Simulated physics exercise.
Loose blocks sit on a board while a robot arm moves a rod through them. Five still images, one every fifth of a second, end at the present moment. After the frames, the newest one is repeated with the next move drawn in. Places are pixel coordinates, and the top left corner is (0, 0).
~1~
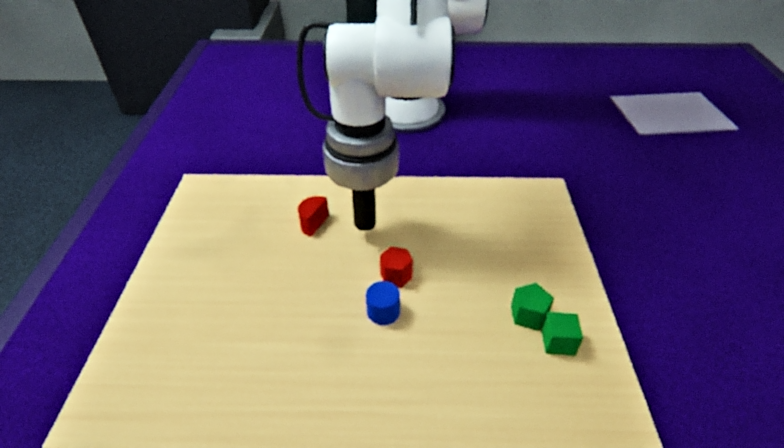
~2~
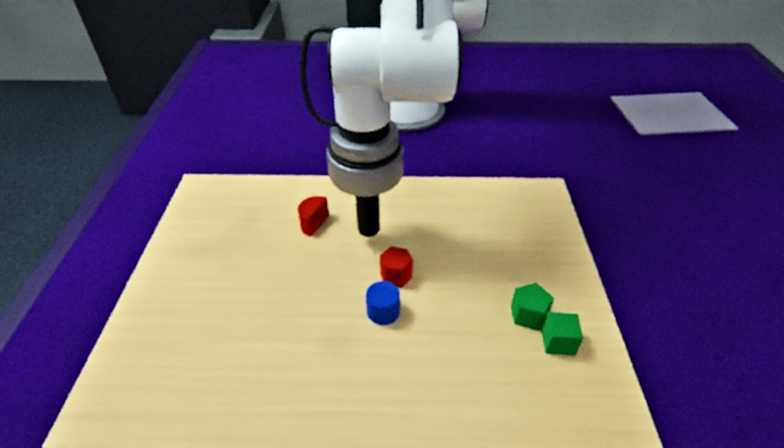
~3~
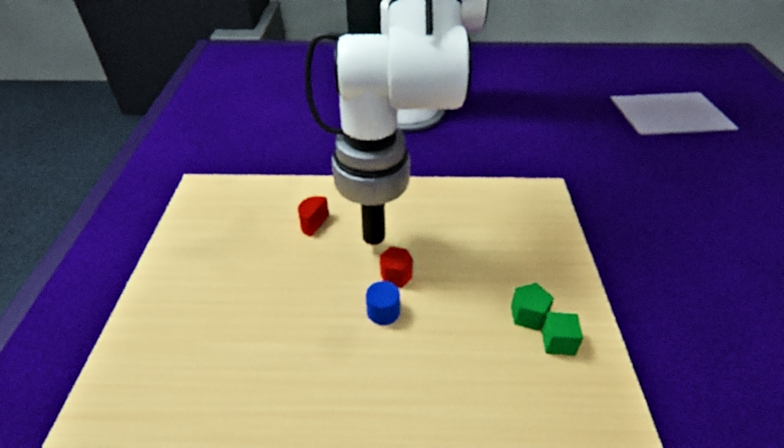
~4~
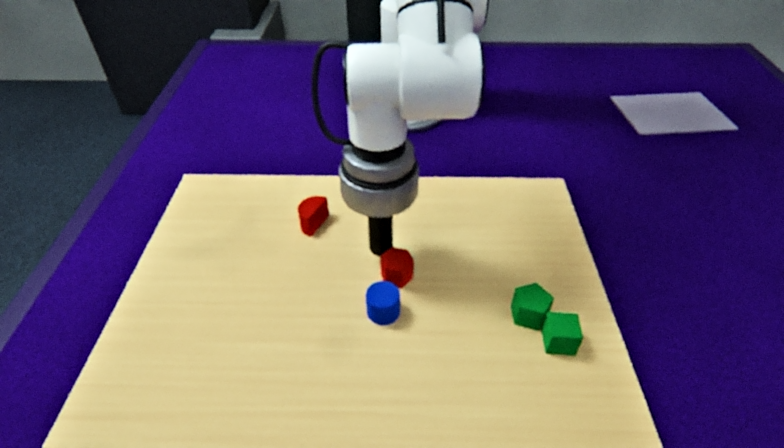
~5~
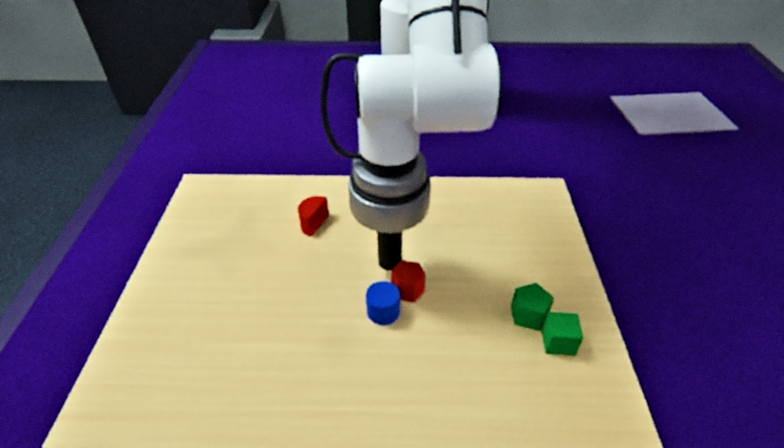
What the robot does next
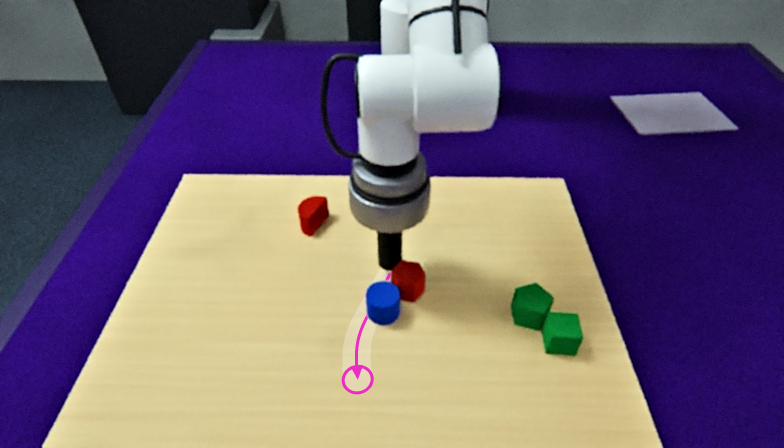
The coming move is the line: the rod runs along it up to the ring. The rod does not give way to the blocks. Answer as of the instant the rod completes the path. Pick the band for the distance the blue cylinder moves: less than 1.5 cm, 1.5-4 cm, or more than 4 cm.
The distance will be above 4 cm.
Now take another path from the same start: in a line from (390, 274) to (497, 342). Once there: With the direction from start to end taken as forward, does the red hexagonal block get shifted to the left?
No - that is not the case.
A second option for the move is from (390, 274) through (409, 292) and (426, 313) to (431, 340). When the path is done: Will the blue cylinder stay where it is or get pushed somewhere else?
The block in question stays where it was by the end.
The drawn path runs from (390, 274) over (365, 320) to (358, 379).
The first path, step by step. One third of the way, rod at (374, 293); blue cylinder at (381, 310); red hexagonal block at (410, 276), turned 20° anticlockwise.
Two thirds of the way, rod at (358, 328); blue cylinder at (383, 337); red hexagonal block at (410, 276), turned 20° anticlockwise.
At the end, rod at (357, 369); blue cylinder at (390, 353); red hexagonal block at (410, 276), turned 20° anticlockwise.
